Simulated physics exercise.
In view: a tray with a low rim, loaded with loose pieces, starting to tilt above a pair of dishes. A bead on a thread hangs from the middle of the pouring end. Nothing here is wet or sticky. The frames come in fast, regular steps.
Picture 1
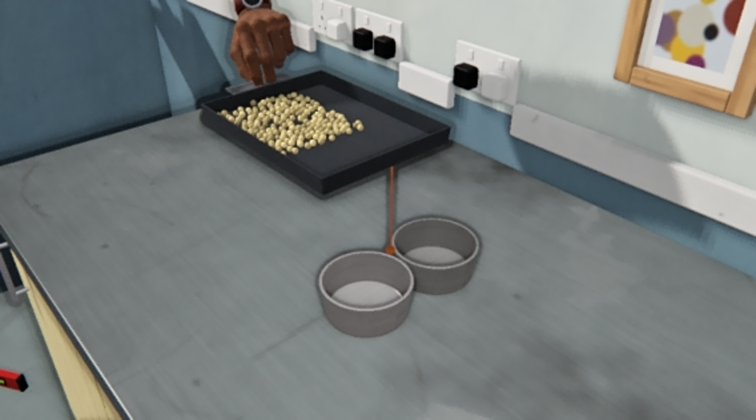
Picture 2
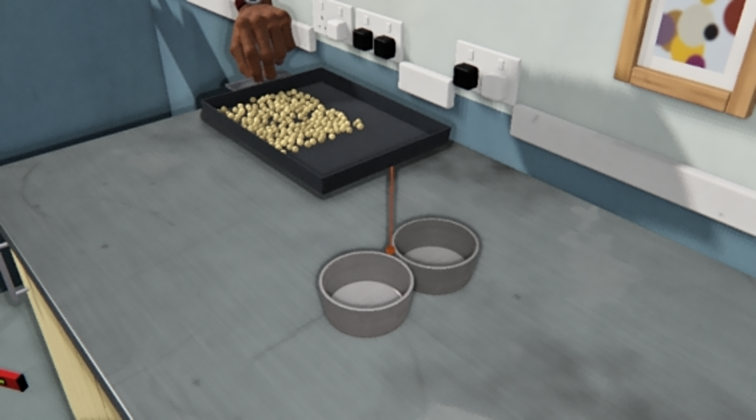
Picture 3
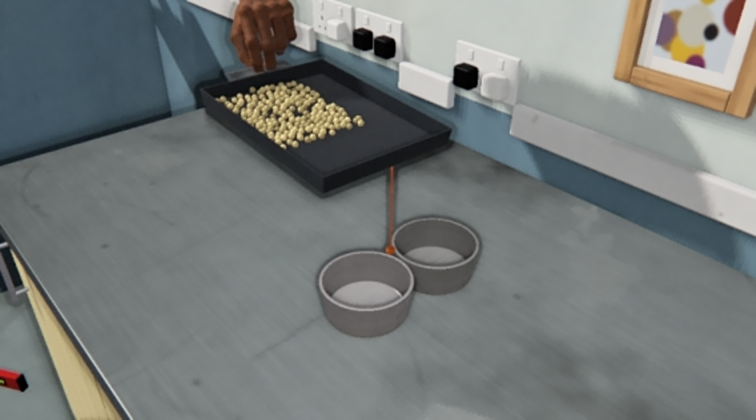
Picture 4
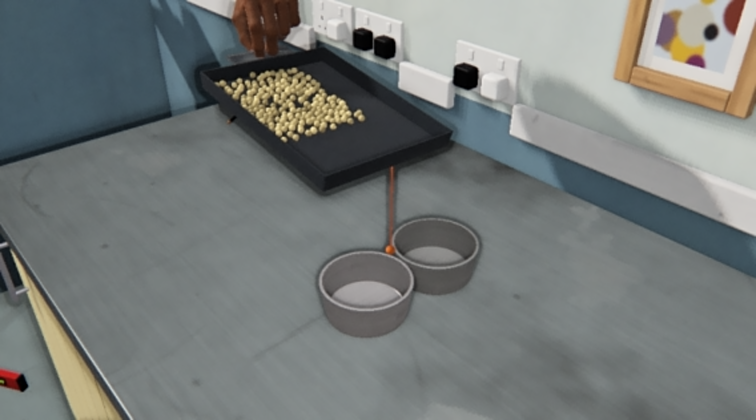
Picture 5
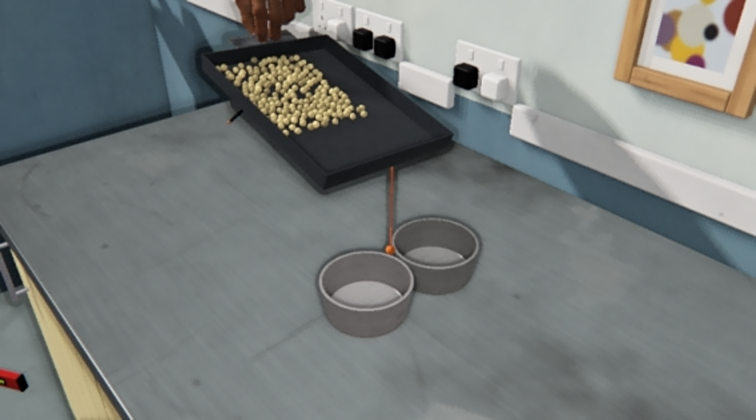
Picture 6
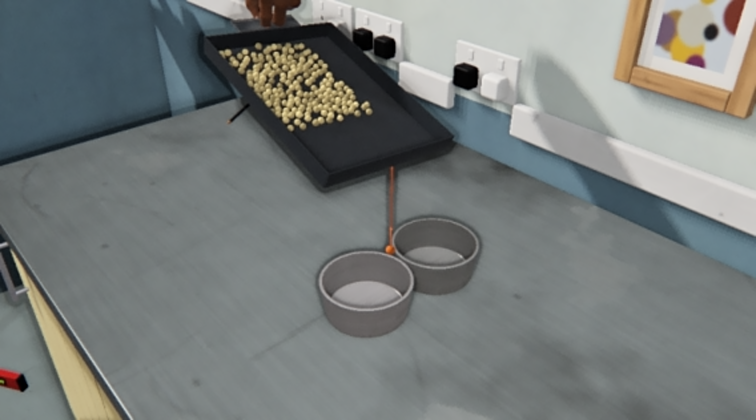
On a grey worktop beside a wall with sockets, a brown hand at the far end of a black tray of pale beans raises that end, tilting the tray toward two grey dishes as some beans shift slightly.
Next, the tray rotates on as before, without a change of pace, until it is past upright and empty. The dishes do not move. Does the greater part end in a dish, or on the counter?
The two hold more than half of the load.
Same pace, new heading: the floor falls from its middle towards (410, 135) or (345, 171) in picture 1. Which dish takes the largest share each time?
In turn: The right one; the left one.
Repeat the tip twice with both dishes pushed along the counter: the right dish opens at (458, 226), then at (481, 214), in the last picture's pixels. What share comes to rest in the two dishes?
First some 60, then 70 per cent.
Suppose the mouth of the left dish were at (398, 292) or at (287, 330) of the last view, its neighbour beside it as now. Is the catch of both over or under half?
First more than half, then not half.
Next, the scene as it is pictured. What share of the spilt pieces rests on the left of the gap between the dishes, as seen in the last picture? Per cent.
Roughly 0 in a hundred.
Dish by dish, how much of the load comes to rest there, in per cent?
For the left dish some 0 %, for the right dish some 70 %.
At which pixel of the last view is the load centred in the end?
Close to (448, 273).
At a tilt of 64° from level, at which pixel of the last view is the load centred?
Around (418, 152).
Shortly afterwards, tray tipped steeply; the bulk on the tray; only a few outside both; near a quarter in the air.
Next, tray tipped past a quarter turn; near two thirds on the tray; a little in the right dish; a little outside both; a little in the air.
Some moments later, tray tipped past a quarter turn; only a few in the left dish; near two thirds in the right dish; near a third outside both.
In the end, tray tipped past a quarter turn; only a few in the left dish; near two thirds in the right dish; near a third outside both.
